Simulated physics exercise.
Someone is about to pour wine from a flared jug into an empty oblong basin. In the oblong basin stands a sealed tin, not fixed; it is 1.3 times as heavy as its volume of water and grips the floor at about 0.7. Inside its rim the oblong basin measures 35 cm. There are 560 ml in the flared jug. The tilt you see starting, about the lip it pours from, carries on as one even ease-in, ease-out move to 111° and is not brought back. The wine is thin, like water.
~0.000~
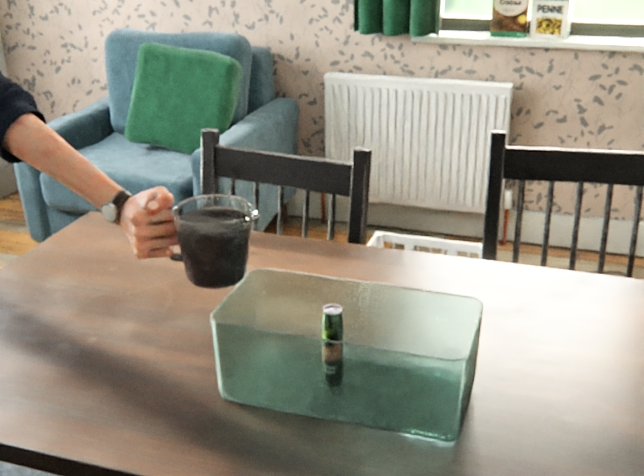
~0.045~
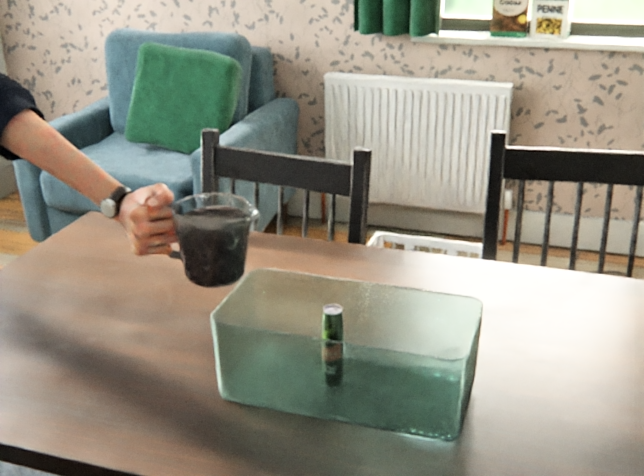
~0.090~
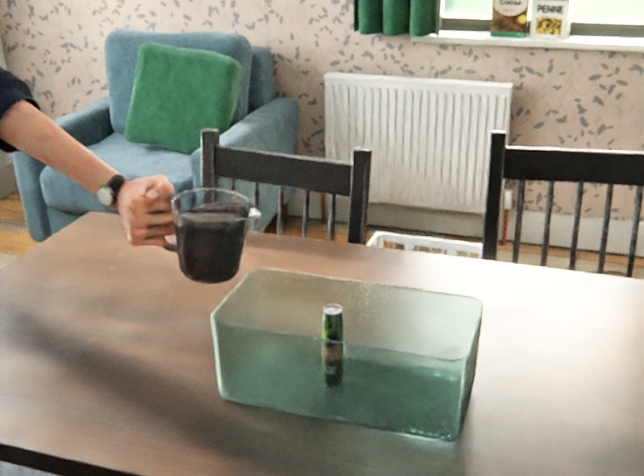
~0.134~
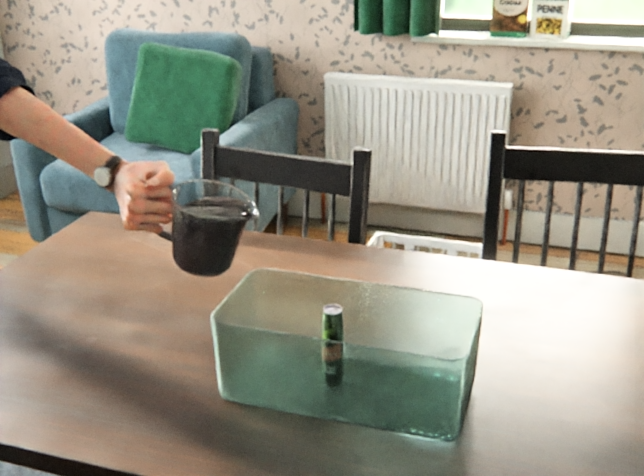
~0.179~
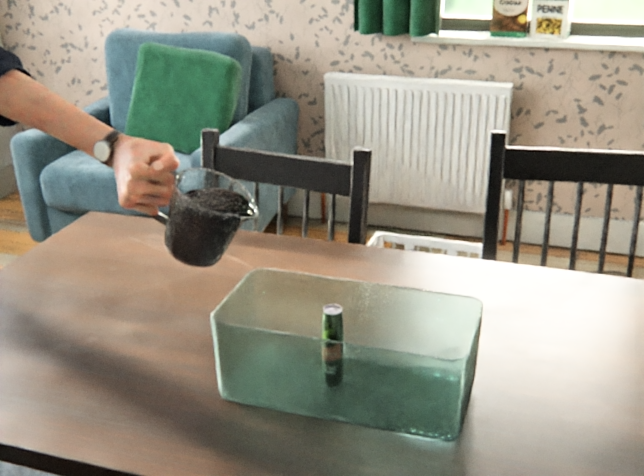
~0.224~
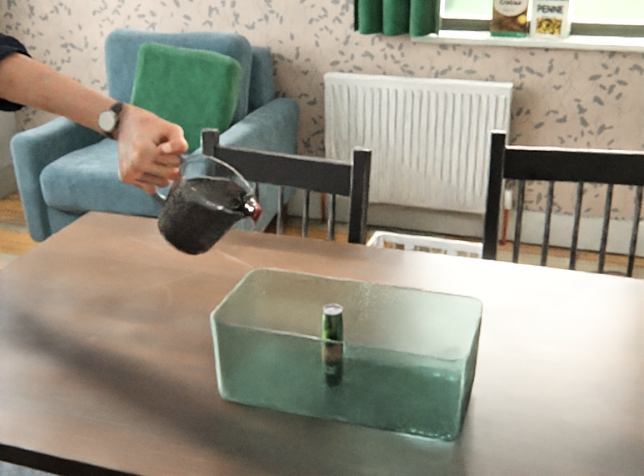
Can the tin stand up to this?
It topples.
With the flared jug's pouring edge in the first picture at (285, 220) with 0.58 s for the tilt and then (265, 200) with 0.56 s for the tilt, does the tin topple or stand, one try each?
First it stays up; then it remains upright.
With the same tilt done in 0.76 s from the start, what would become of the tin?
The tin goes over.
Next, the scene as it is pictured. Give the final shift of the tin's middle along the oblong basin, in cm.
About 8.5 cm.
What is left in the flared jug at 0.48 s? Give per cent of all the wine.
Near 52 in a hundred.
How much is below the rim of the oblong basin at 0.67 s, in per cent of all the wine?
About 72 per cent.
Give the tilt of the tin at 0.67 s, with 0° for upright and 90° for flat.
It is at some 20°.
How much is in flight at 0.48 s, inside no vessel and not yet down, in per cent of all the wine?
About 40 per cent.
After 0.48 s the tilt is 103° and 52 per cent is still to pour; the tin stands where it began.
After 0.67 s the tilt is 111° and 3 per cent is still to pour; the tin leans 19°.
After 0.87 s the tilt is 111° and 0 per cent is still to pour; the tin lies on its side.
After 1.08 s the tilt is 111° and 0 per cent is still to pour; the tin lies on its side.
In the end the tin lies on its side.
